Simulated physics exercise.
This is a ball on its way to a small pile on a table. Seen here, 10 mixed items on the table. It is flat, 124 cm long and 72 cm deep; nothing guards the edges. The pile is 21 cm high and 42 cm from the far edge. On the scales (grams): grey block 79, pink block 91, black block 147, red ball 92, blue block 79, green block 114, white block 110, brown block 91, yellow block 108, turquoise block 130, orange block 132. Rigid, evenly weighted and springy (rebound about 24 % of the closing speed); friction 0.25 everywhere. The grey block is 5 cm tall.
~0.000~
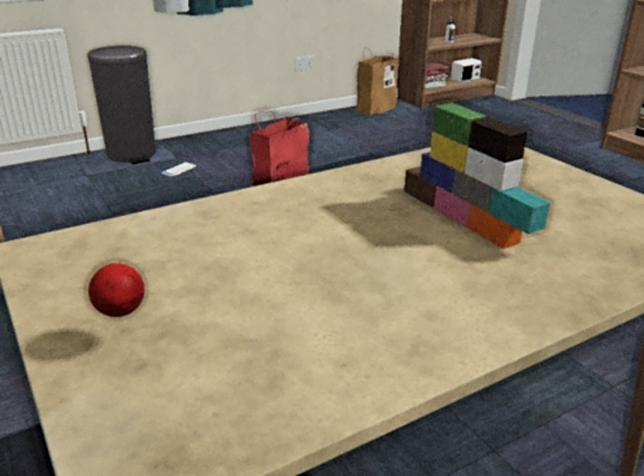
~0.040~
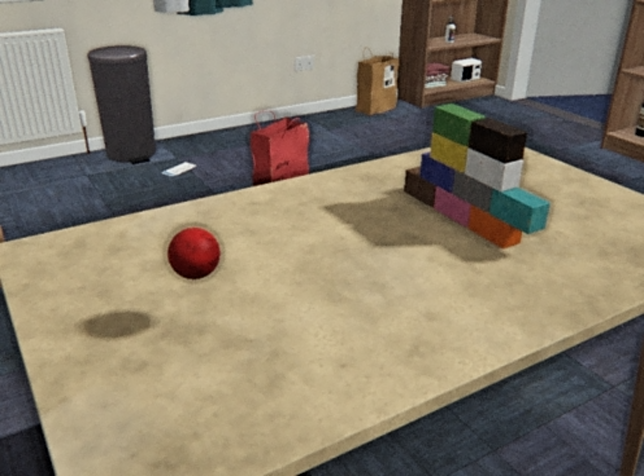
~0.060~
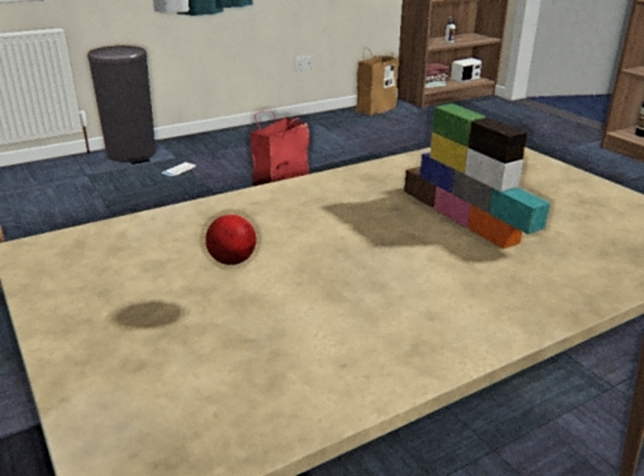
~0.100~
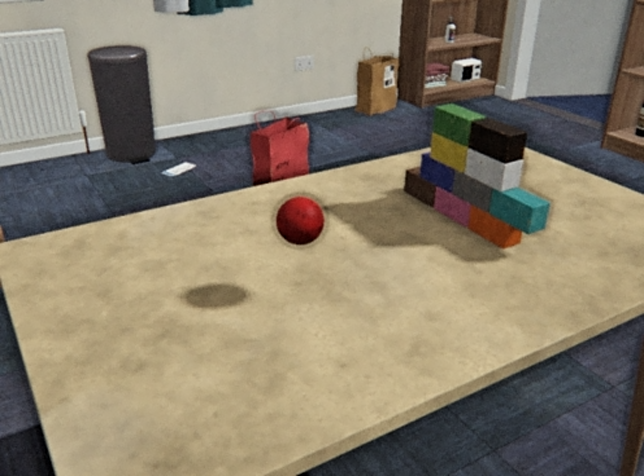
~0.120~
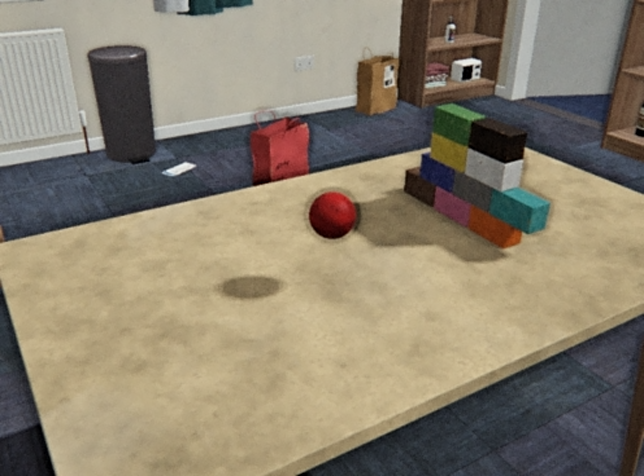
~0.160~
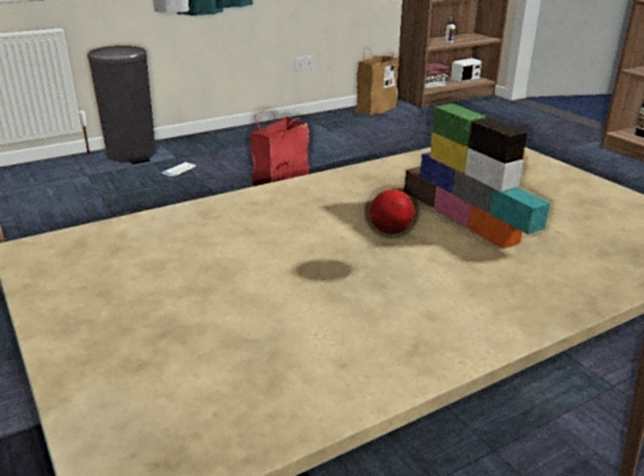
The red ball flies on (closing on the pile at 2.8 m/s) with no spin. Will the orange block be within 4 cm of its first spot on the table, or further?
The orange block leaves its spot.
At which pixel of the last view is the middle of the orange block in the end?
At about (524, 211).
After 0.26 s, red ball near (479, 225); orange block moved 3 cm near (508, 220).
After 0.36 s, red ball near (484, 227); orange block moved 8 cm near (524, 213); turquoise block 32° off upright; grey block moved 2 cm.
After 0.46 s, red ball near (486, 227); orange block moved 9 cm near (524, 211); turquoise block 34° off upright; grey block moved 2 cm.
In the end (1.0 s), not toppled but over 4 cm from the start, turquoise block and orange block; the other 8 under 4 cm from the start. At the end, from the last picture's camera, orange block near (524, 211).
